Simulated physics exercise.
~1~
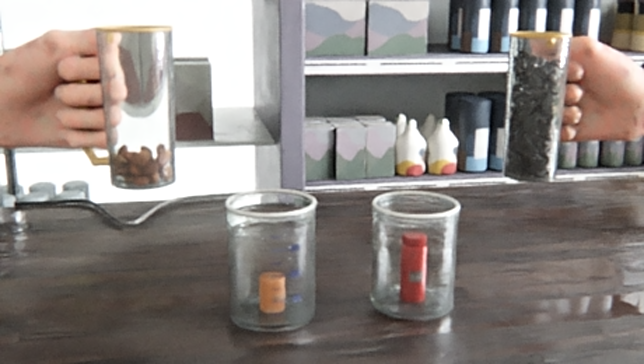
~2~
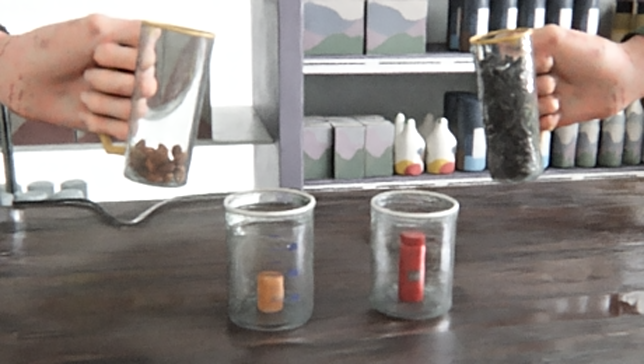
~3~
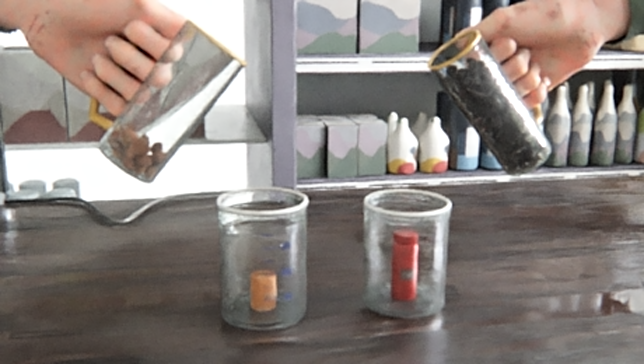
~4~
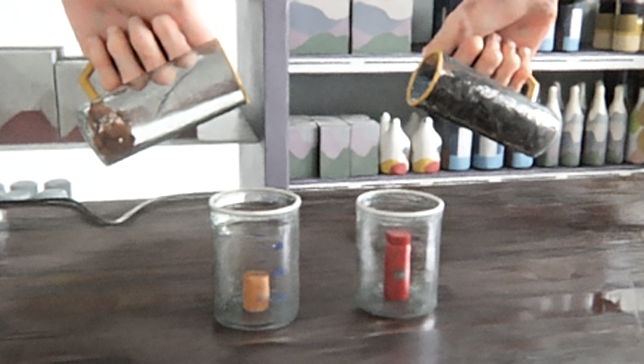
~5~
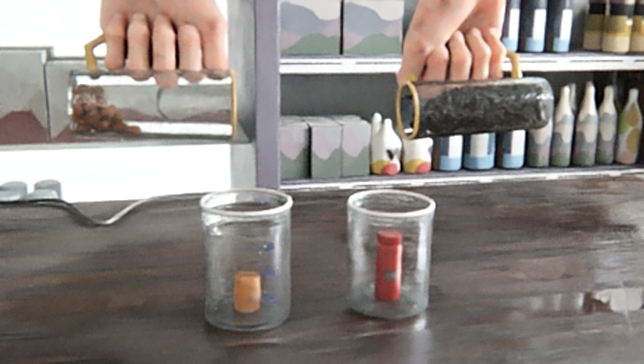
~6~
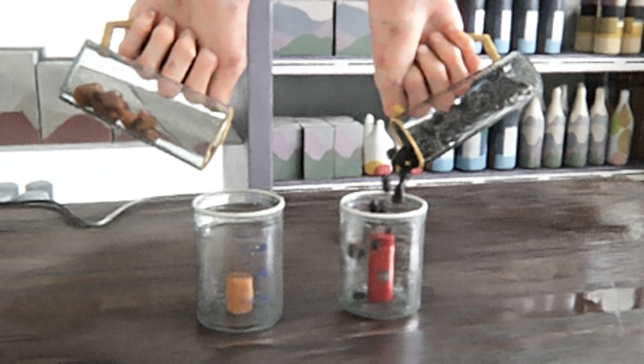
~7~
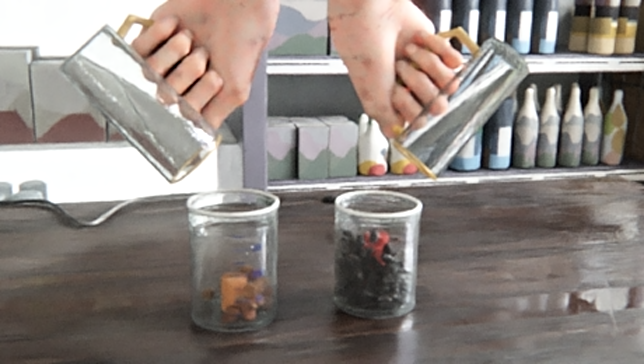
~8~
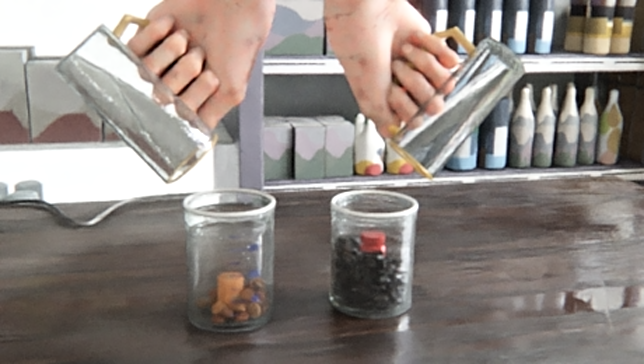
On a dark wooden counter in front of shelves, two hands tipped glass mugs over clear jars, pouring black bits around a red object on the right, then a few brown pieces around an orange one on the left, leaving both tops showing.
